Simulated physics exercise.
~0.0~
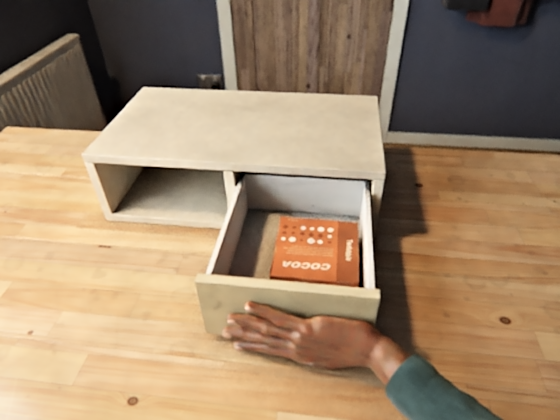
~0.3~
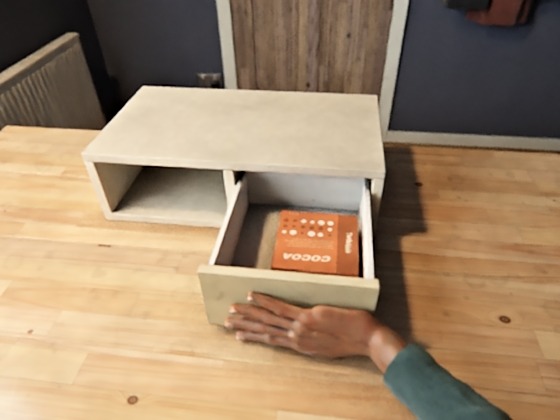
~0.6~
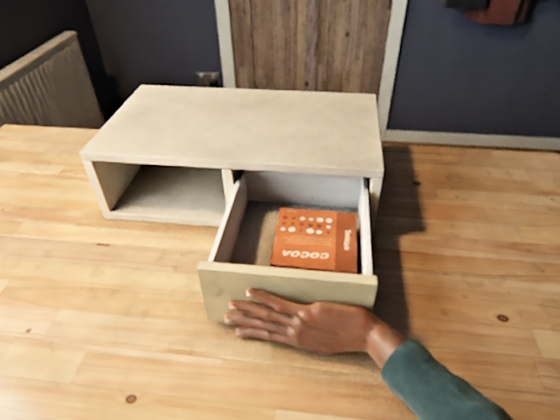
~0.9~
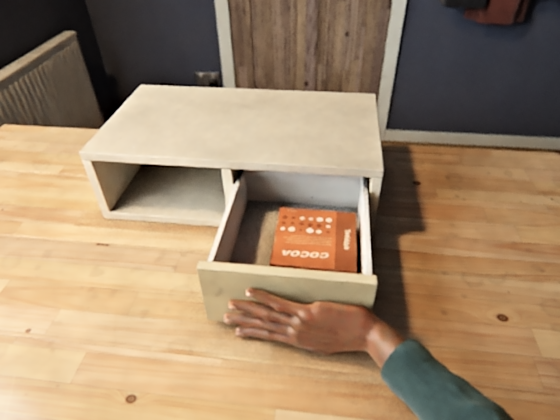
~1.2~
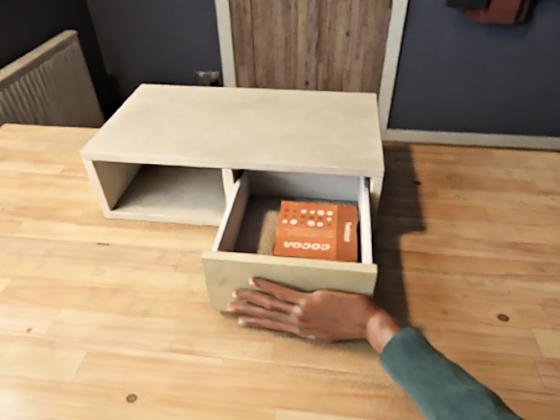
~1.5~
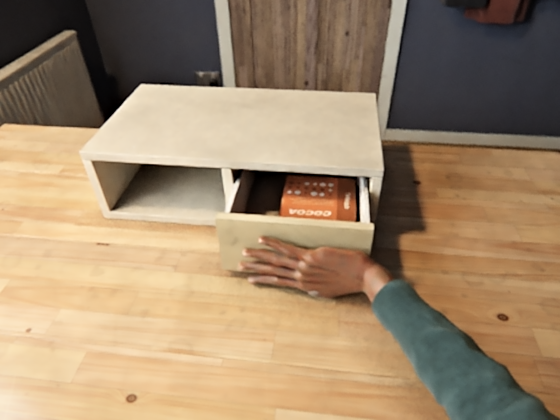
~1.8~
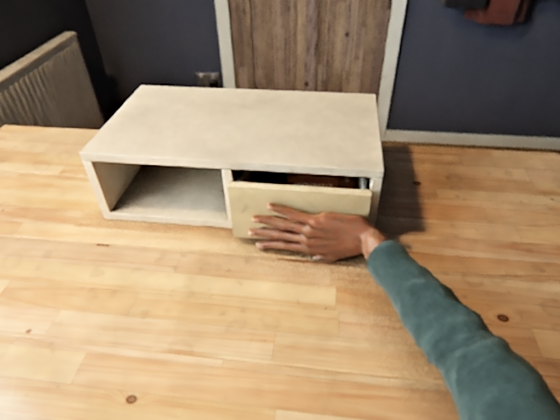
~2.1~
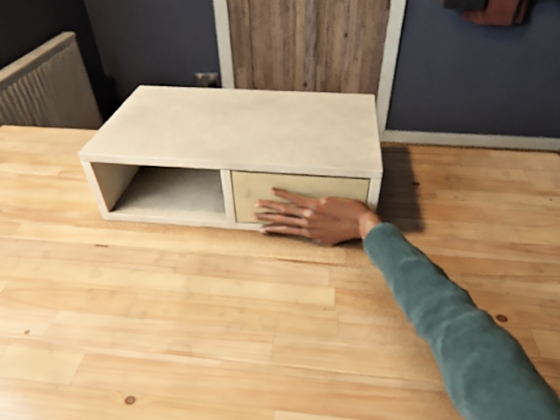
On a light wooden tabletop in a room with dark walls, seen from above and in front, sits a low, pale chest with an open compartment on the left and a pulled-out drawer on the right. An orange cocoa packet lies inside the drawer, and a hand in a teal sleeve rests against its front. At first the drawer barely shifts, then the hand pushes it steadily inward. The packet travels back with it and slips out of sight beneath the chest's top. The drawer closes flush, the hand still against its front.
